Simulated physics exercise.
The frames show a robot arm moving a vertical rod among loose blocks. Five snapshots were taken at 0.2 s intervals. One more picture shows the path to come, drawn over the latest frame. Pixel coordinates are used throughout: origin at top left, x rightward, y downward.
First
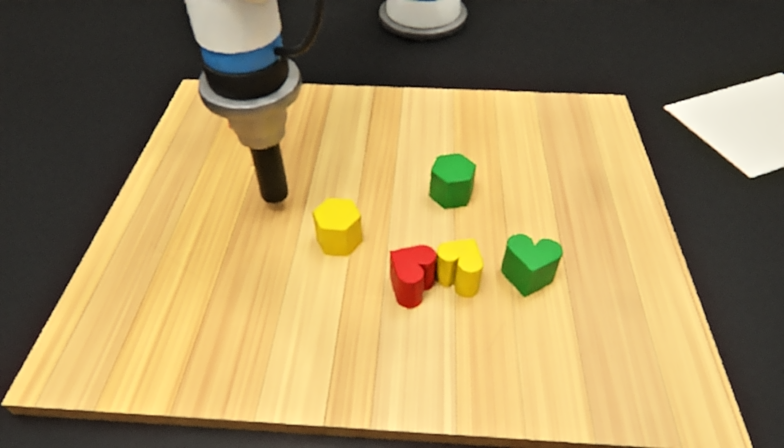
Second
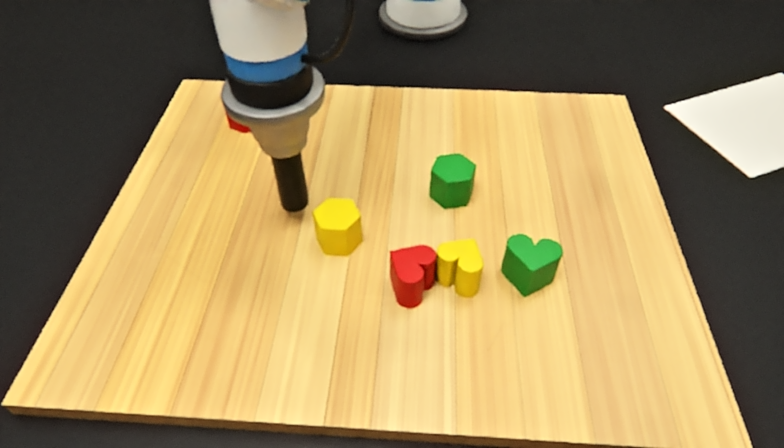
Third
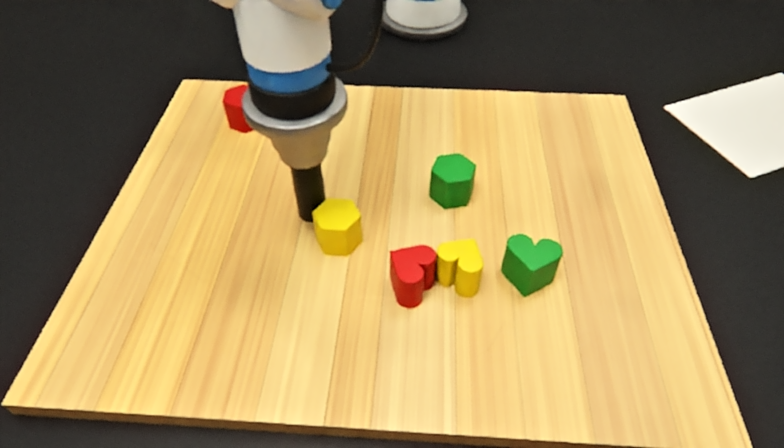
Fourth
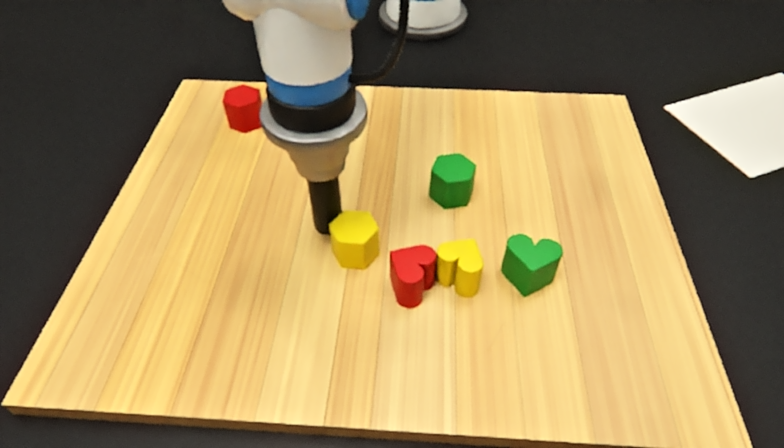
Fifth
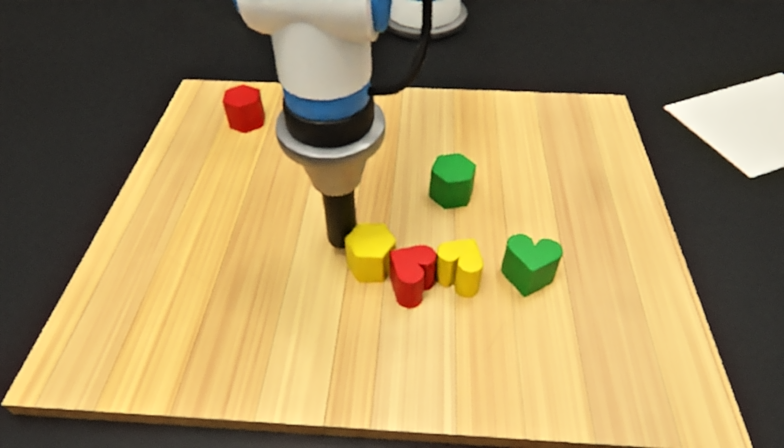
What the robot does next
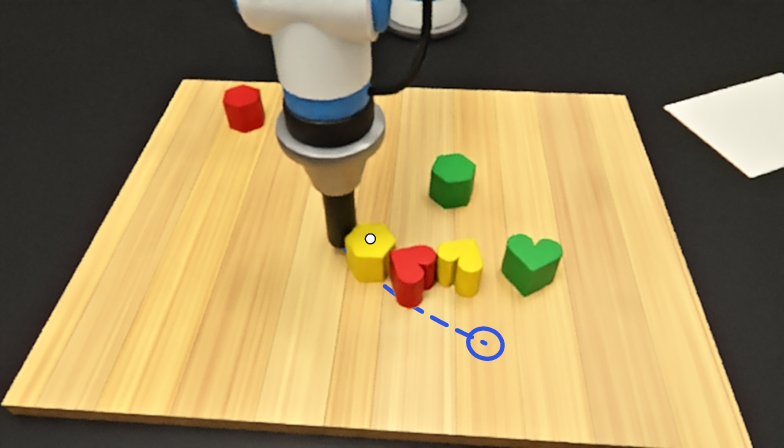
A robot arm moves its black rod right and pushes the yellow hexagon toward the red heart.
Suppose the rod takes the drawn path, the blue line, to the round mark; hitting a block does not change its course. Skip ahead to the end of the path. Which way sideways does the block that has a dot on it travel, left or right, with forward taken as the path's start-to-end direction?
Its sideways move is to the right.
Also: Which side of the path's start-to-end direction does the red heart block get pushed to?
Over to the left.
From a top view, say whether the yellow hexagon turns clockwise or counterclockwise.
I'd predict that, seen from above, the yellow hexagon rotates clockwise.
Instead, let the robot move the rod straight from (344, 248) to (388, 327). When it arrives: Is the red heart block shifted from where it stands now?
Yes, I think so.
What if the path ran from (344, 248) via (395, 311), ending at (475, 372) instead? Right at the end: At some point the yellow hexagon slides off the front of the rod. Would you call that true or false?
The statement is incorrect.
The line goes from (344, 248) through (403, 299) to (485, 343); the dot is on the yellow hexagon.
The first path, step by step. One third of the way, rod (381, 273); yellow hexagon (405, 282), turned 25° clockwise; red heart block (451, 286), turned 80° anticlockwise.
Two thirds of the way, rod (430, 306); yellow hexagon (446, 325), turned 50° clockwise; red heart block (480, 293), turned 95° anticlockwise.
At the end, rod (488, 334); yellow hexagon (464, 349), turned 85° clockwise; red heart block (513, 294), turned 125° anticlockwise; yellow heart block unmoved.
